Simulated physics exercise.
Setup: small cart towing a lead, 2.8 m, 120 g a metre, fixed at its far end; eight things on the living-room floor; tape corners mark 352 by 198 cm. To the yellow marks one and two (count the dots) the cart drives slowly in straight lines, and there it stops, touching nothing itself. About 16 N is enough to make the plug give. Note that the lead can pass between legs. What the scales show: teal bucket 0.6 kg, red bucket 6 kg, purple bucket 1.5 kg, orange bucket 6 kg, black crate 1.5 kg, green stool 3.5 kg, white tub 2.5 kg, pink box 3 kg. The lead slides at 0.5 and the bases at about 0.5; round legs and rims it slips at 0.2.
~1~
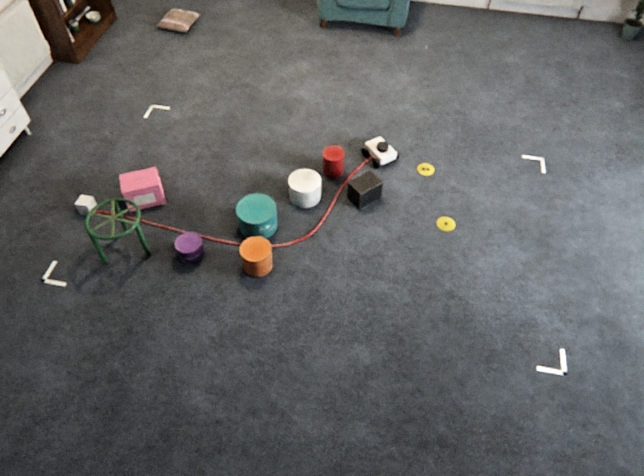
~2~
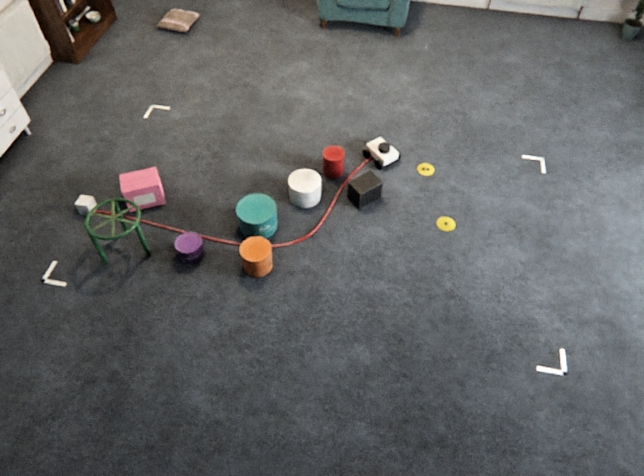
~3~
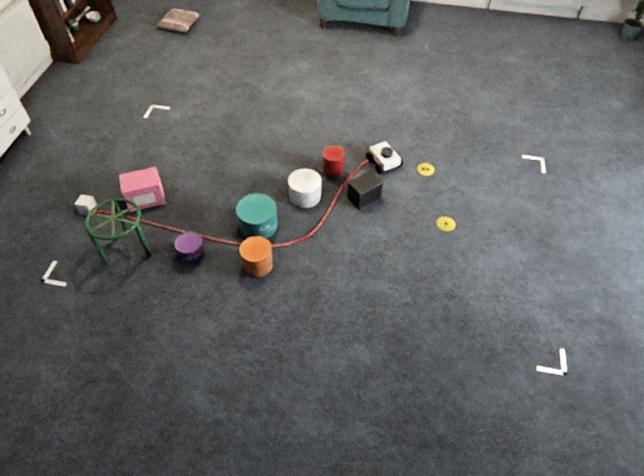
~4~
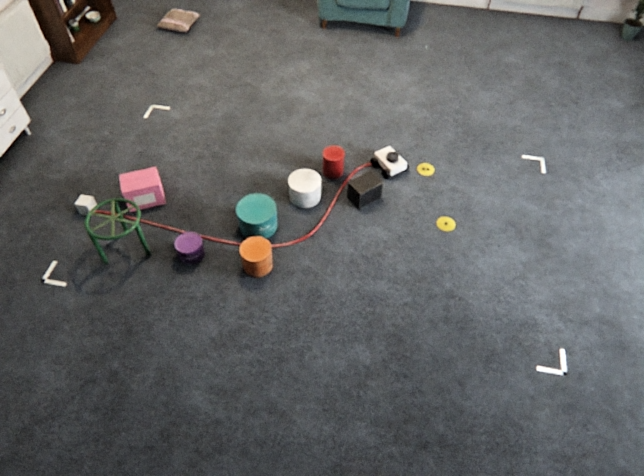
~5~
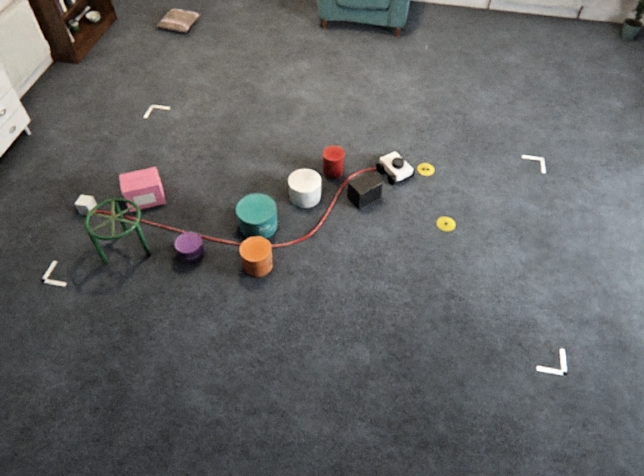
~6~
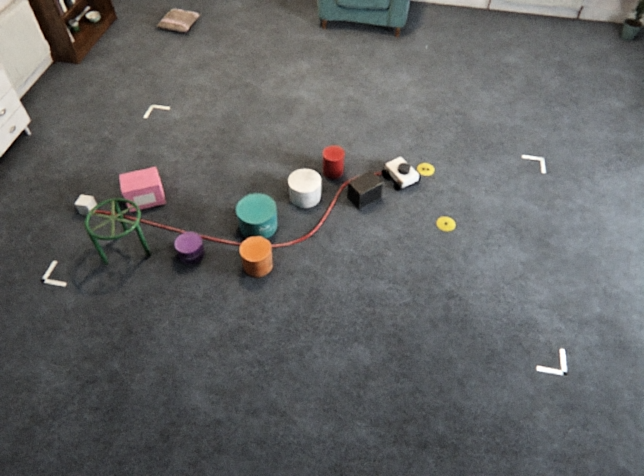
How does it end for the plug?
The plug ends up still in the socket.
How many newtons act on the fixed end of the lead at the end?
Roughly 1 N.
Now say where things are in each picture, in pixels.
Orange bucket (255, 249); teal bucket (256, 208); red bucket (334, 153); marks (446, 224) (426, 170); lead runs through (324, 219); cart (376, 153), in the first picture.
Cart (377, 154), in the second picture.
Cart (381, 158), in the third picture.
Cart (386, 163), in the fourth picture.
Cart (391, 169), in the fifth picture.
Orange bucket (255, 249); teal bucket (256, 208); red bucket (334, 153); lead runs through (324, 219); cart (397, 174), in the sixth picture.
Next, cart at (420, 198), lead slack at the fixed end; nothing else has moved.
Then, cart at (444, 219), 3 N at the fixed end; black crate 14 cm off its start, teal bucket 11 cm off its start.
After that, cart at (433, 189), lead slack at the fixed end; black crate 14 cm off its start at (373, 195), teal bucket 11 cm off its start at (256, 197).
Later, cart at (425, 169), lead slack at the fixed end; black crate 14 cm off its start, teal bucket 11 cm off its start.
At the end, cart at (425, 169), lead slack at the fixed end; black crate 14 cm off its start at (373, 195), teal bucket 11 cm off its start at (256, 197).
